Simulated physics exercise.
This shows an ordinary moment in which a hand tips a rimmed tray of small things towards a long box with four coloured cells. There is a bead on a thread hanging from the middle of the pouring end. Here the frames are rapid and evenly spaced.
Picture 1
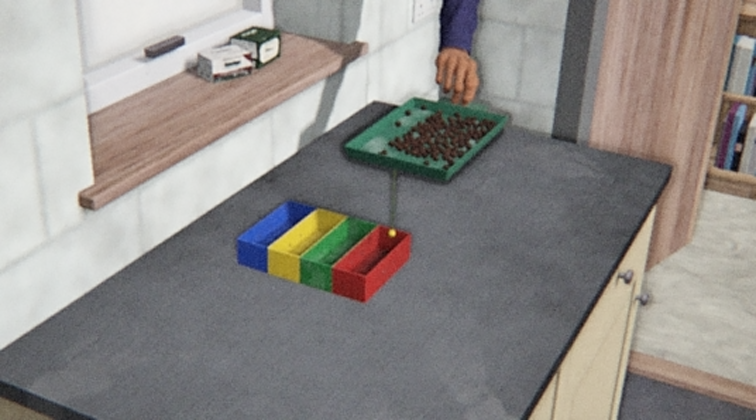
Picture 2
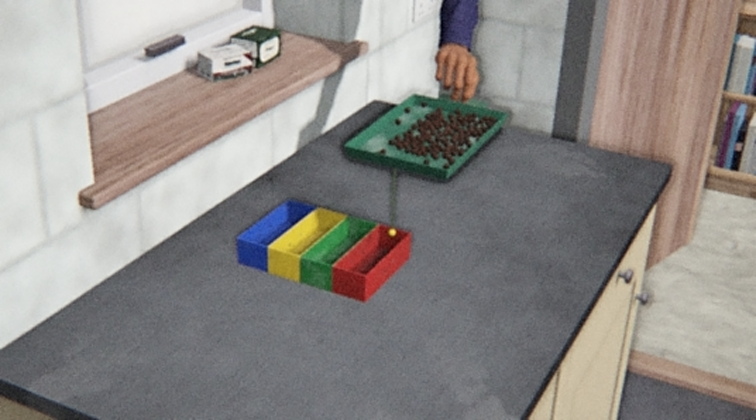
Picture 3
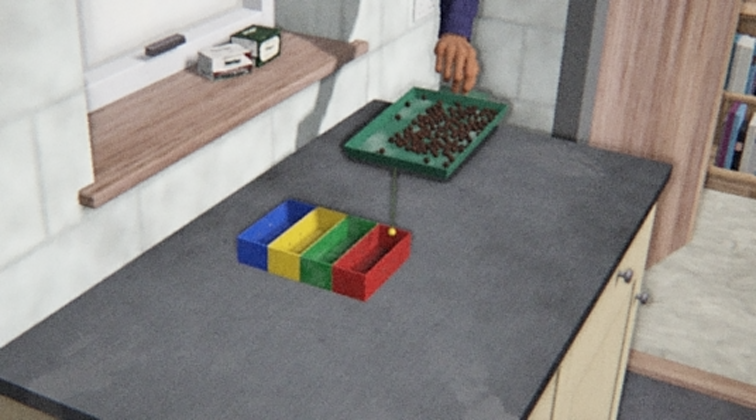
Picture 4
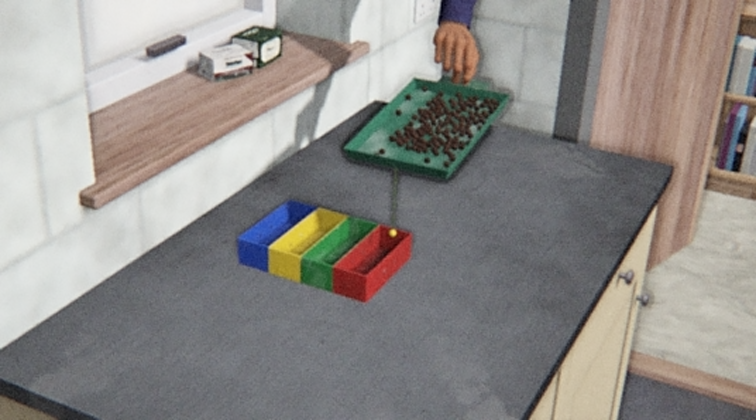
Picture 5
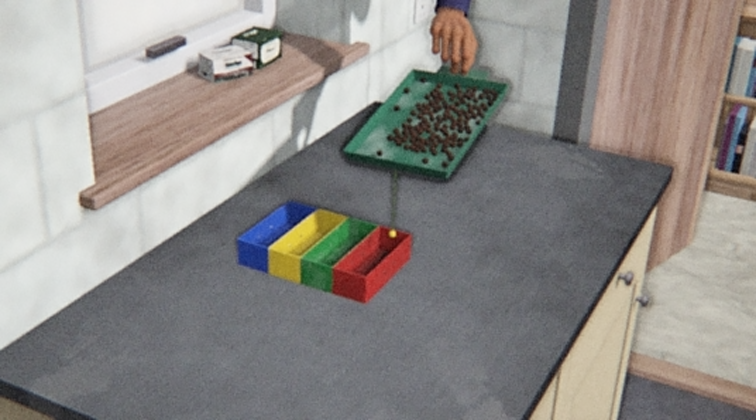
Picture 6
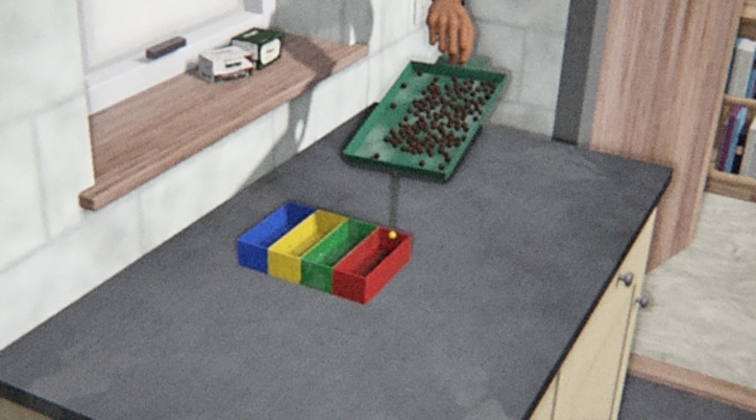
In the video, a hand gradually raises the far end of a green rimmed tray of small brown balls above a dark counter, and the balls shift across it, near a box with blue, yellow, green and red cells.
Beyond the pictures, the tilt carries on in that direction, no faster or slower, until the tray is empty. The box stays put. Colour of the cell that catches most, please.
The colour is green.
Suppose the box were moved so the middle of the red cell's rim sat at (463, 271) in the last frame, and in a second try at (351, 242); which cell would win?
That blue cell, then the cell in red.
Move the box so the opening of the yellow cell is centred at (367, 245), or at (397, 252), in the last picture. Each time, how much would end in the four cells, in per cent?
Try 1: Some 90 %; try 2: Some 60 %.
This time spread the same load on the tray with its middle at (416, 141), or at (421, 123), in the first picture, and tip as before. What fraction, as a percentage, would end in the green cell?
Estimate: 40 % first, 40 % second.
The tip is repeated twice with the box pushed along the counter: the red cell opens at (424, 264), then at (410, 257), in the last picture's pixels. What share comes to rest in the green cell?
20 %, then 30 %.
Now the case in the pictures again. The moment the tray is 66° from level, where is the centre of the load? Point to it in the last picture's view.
I'd put the middle of the pieces at roughly (379, 163).
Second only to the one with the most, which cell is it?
After the leader, it is the red cell.
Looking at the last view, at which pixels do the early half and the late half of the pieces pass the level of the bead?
Near (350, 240) to start, and near (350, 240) afterwards.
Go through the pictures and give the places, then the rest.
Corners of the pouring end near (349, 146) and (446, 169), level; middle of the load near (445, 136), chocolate balls; bead on its thread near (392, 233); blue cell near (253, 253); yellow cell near (284, 263); green cell near (316, 272); red cell near (349, 282), in the first picture.
Corners of the pouring end near (349, 145) and (446, 168), level; middle of the load near (445, 134), in the second picture.
Corners of the pouring end near (349, 145) and (446, 167), tipped barely, lowest at the left corner; middle of the load near (446, 129), in the third picture.
Corners of the pouring end near (349, 147) and (446, 168), tipped a little, lowest at the left corner; middle of the load near (446, 124), in the fourth picture.
Corners of the pouring end near (348, 149) and (445, 169), tipped a little, lowest at the left corner; middle of the load near (445, 119), in the fifth picture.
Corners of the pouring end near (347, 151) and (444, 170), tipped clearly, lowest at the left corner; middle of the load near (442, 116), the whole lot on the move; blue cell near (253, 254); yellow cell near (284, 264); green cell near (316, 274); red cell near (349, 284), in the sixth picture.
Shortly afterwards, tray tipped steeply; near two thirds on the tray; a little in the green cell; only a few in the red cell; only a few in the yellow cell; near a quarter falling or outside the box.
Next, tray tipped past a quarter turn; near half in the green cell; near a quarter in the red cell; a little in the yellow cell; only a few in the blue cell; near a quarter falling or outside the box.
Some moments later, tray tipped past a quarter turn; near half in the green cell; near a third in the red cell; a little in the yellow cell; only a few in the blue cell; a little falling or outside the box.
In the end, tray tipped past a quarter turn; near half in the green cell; near a third in the red cell; a little in the yellow cell; only a few in the blue cell; a little outside the box.
